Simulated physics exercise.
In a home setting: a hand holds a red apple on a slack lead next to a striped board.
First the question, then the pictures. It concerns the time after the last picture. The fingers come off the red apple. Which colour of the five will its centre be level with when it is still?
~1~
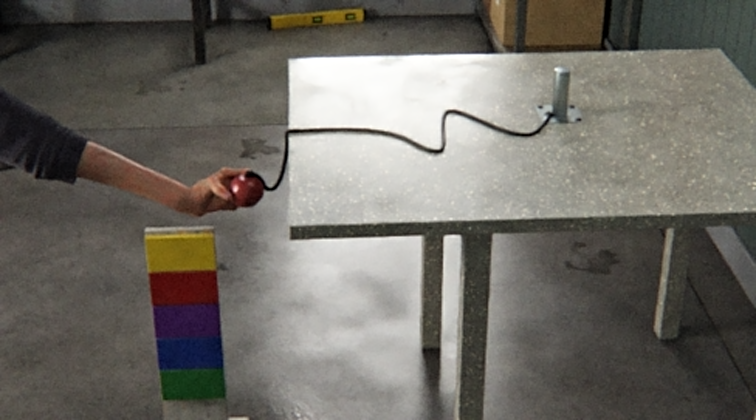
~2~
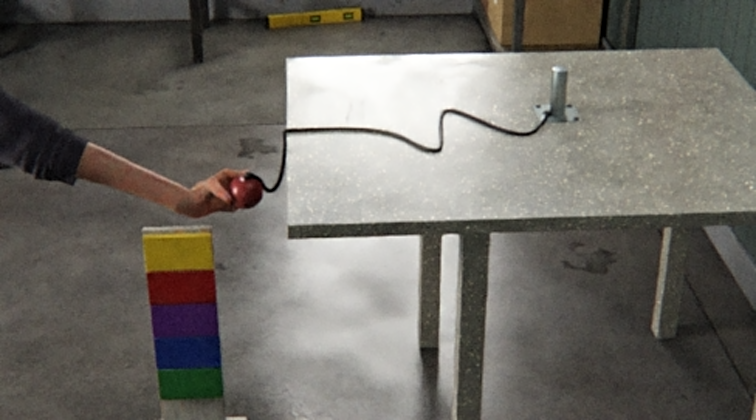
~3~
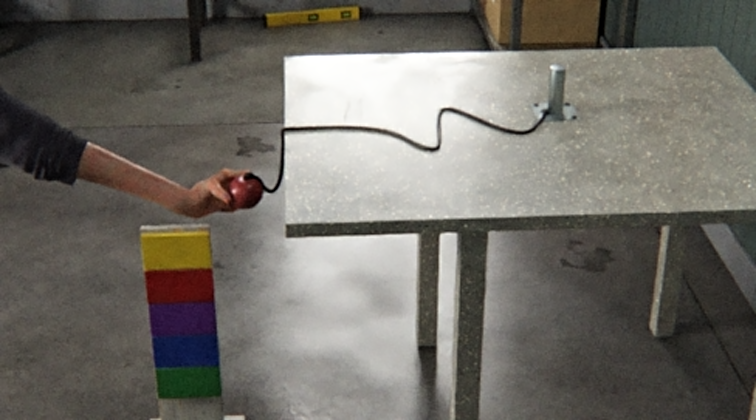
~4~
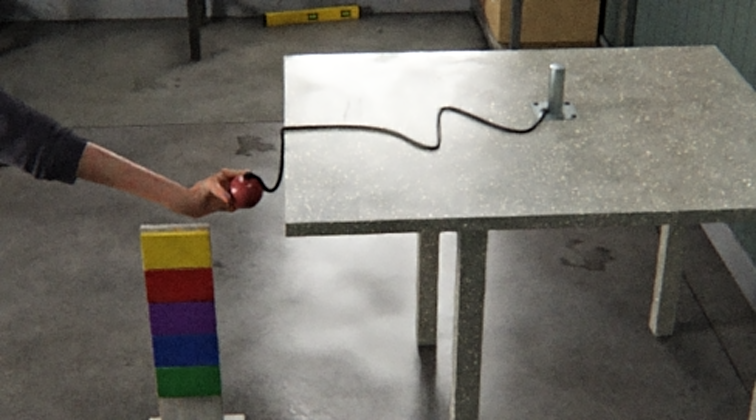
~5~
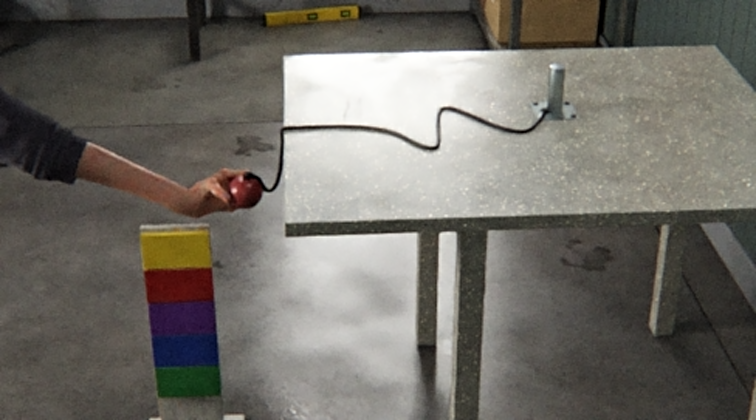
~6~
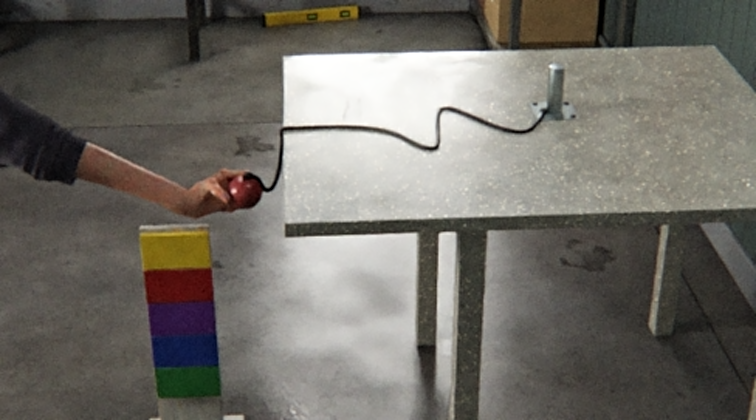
Its centre will be level with green.
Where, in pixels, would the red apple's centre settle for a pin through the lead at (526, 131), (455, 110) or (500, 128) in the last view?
First try around (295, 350), second around (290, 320), third around (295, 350).
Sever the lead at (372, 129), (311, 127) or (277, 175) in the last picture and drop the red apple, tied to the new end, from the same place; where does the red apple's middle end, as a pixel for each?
First (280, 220), then (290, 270), then (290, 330).
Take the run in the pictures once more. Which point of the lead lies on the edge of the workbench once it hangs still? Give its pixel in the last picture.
The bit in question sits close to (422, 146).
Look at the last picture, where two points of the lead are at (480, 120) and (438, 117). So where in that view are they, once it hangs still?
(439, 120), then (368, 126).
A little later, apple near (316, 347); level with blue.
Next, apple near (276, 367); level with green.
When it is over, apple near (299, 365); level with green. At green.
